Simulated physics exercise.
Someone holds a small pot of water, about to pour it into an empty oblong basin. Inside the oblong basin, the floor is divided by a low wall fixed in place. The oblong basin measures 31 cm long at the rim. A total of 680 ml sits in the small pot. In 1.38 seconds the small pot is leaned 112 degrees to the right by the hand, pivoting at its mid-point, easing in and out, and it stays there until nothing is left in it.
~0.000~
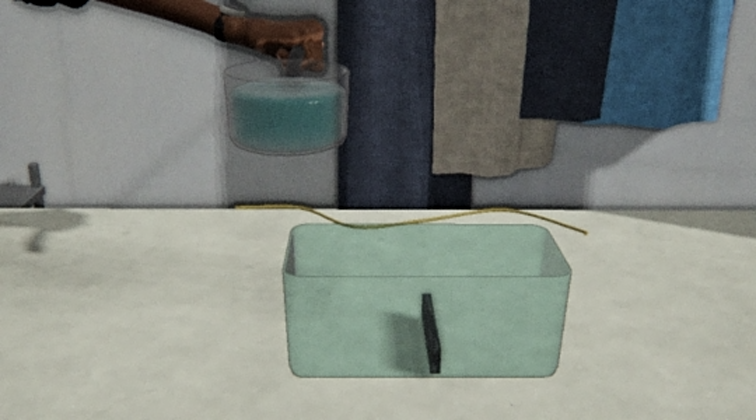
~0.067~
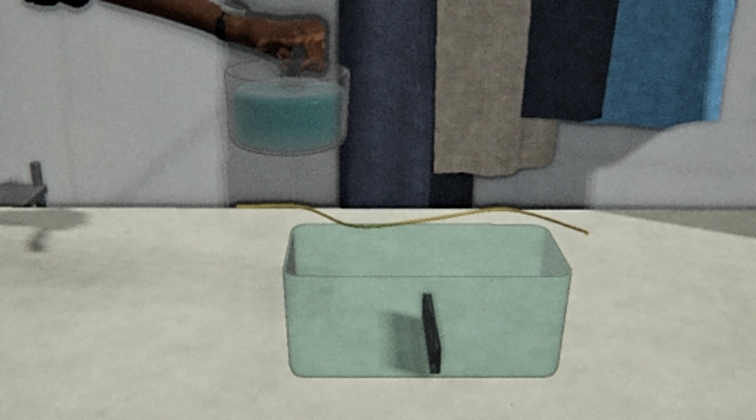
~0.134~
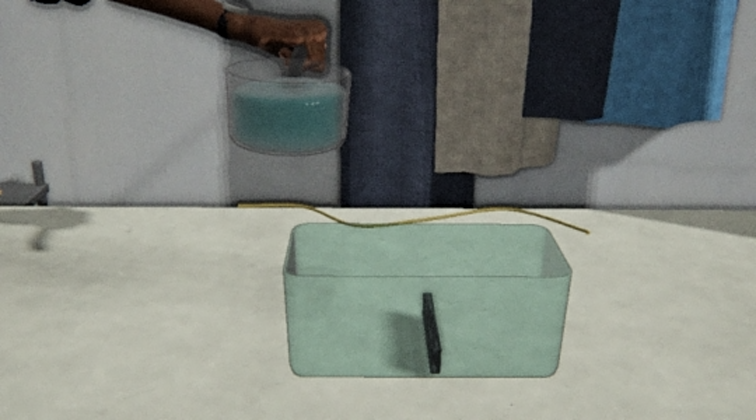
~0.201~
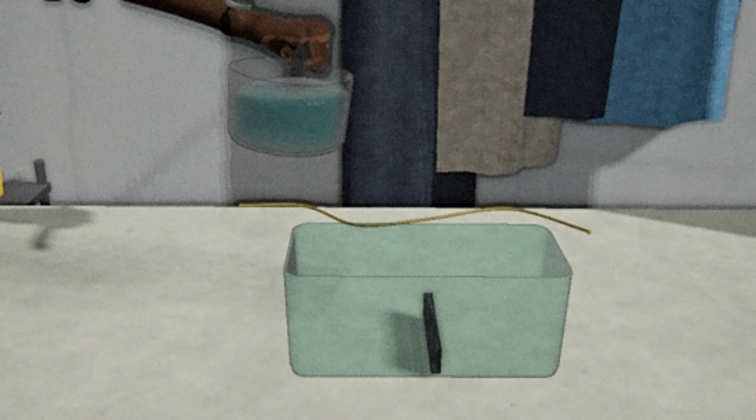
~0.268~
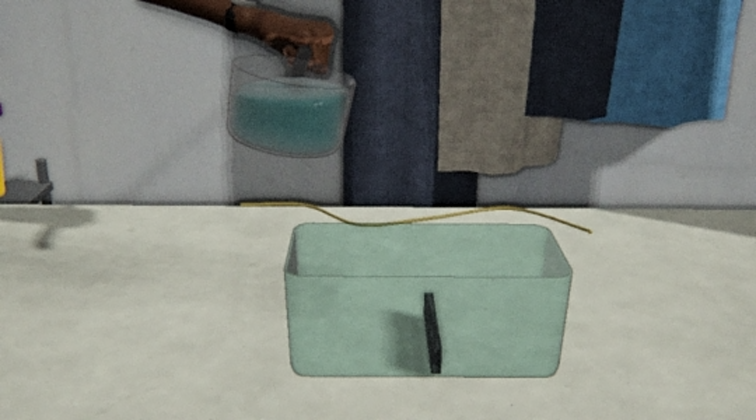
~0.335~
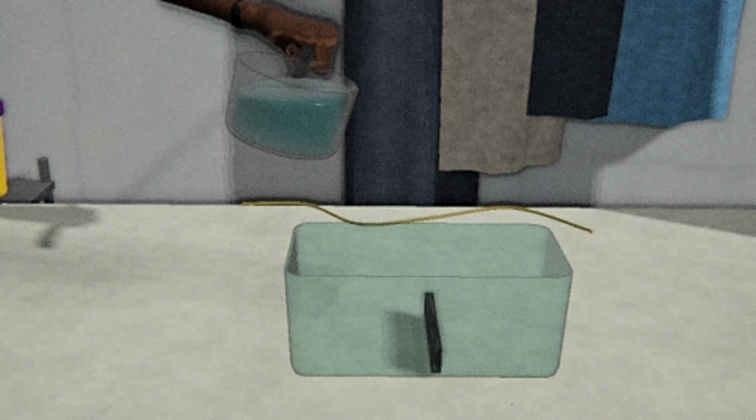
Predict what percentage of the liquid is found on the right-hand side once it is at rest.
About 30 % is on the right.
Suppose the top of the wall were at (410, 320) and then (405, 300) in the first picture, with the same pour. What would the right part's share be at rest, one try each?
55 per cent first, 60 per cent second.
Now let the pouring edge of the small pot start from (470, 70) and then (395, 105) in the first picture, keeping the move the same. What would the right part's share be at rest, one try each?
The first try gives around 70 percent, the second around 70 percent.
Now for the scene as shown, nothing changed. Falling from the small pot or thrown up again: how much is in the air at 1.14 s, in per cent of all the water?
12 per cent or so.
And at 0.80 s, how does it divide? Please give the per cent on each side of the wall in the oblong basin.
About 12 left, about 0 right.
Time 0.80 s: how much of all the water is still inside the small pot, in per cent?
58 %.
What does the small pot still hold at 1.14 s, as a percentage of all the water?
9 per cent or thereabouts.
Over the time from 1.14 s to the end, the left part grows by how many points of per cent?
I'd say near 16 percent.
Then, 0.80 s in, the tilt is 70° and 57 per cent is still to pour, 11 is left of the wall and 0 right of it.
Then, 1.14 s in, the tilt is 104° and 9 per cent is still to pour, 52 is left of the wall and 27 right of it.
Then, 1.49 s in, the tilt is 112° and 0 per cent is still to pour, 69 is left of the wall and 30 right of it.
Then, 1.88 s in, the tilt is 112° and 0 per cent is still to pour, 68 is left of the wall and 30 right of it.
Finally, 69 per cent lies left of the wall, 30 right of it and 1 outside.
